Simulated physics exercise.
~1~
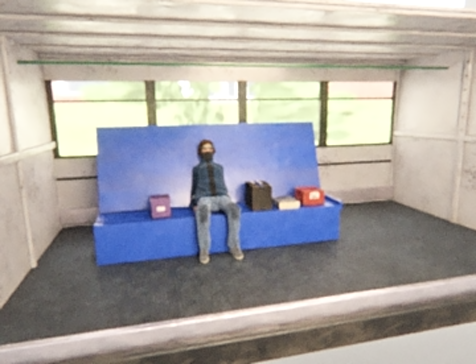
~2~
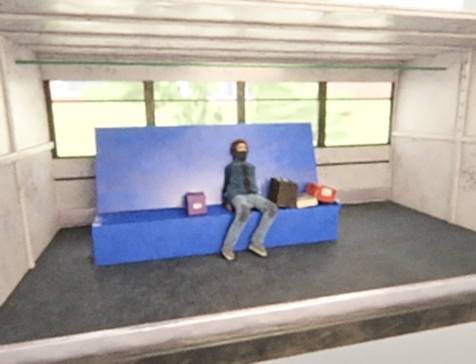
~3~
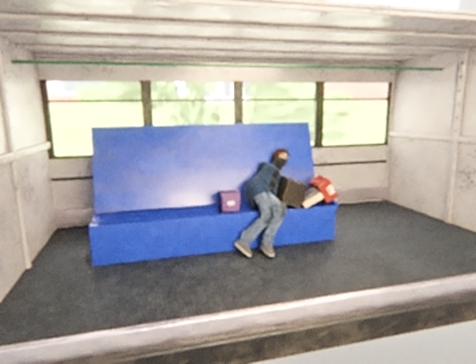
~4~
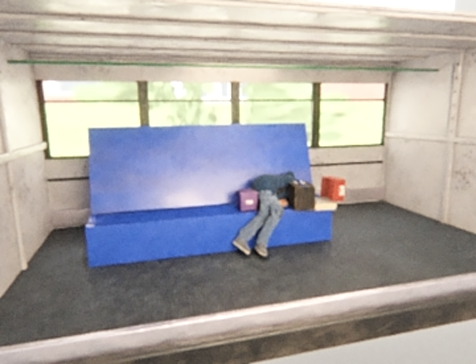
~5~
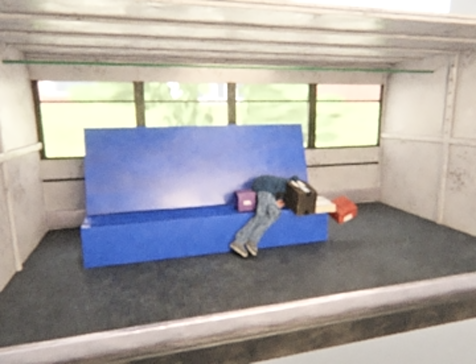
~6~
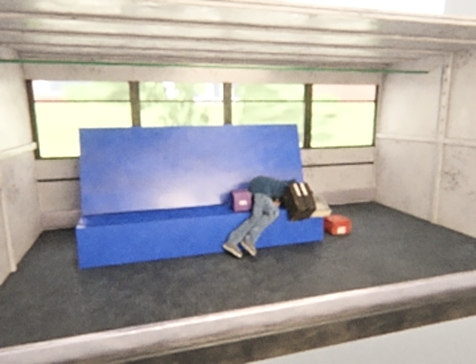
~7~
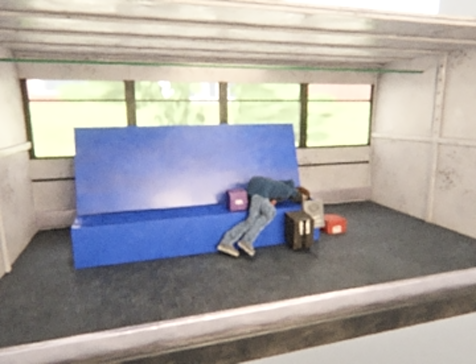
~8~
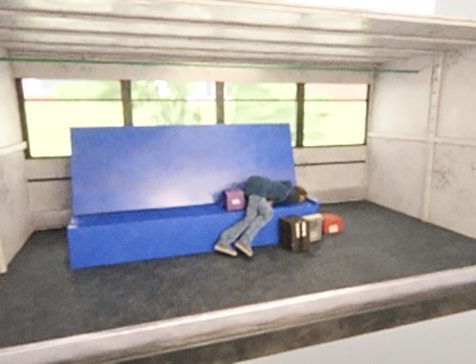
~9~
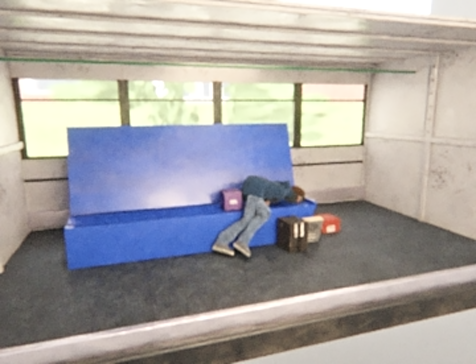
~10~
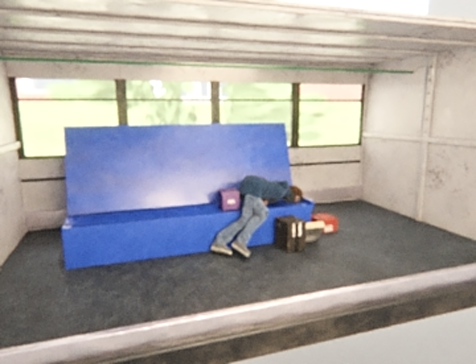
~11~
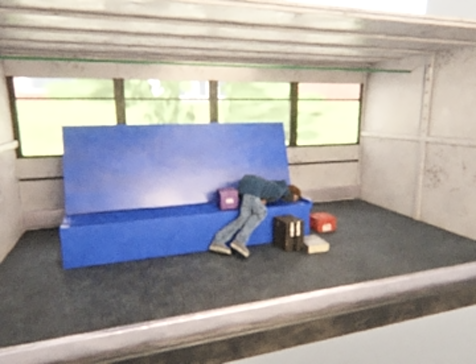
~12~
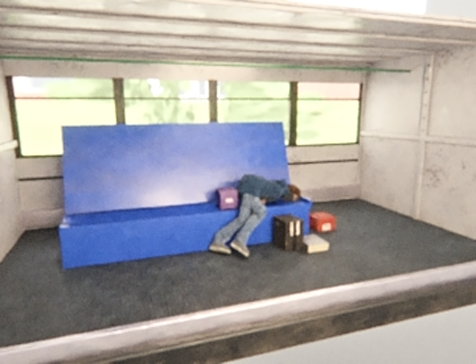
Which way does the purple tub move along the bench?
The purple tub moves to the right along the seat, as the viewer sees it.
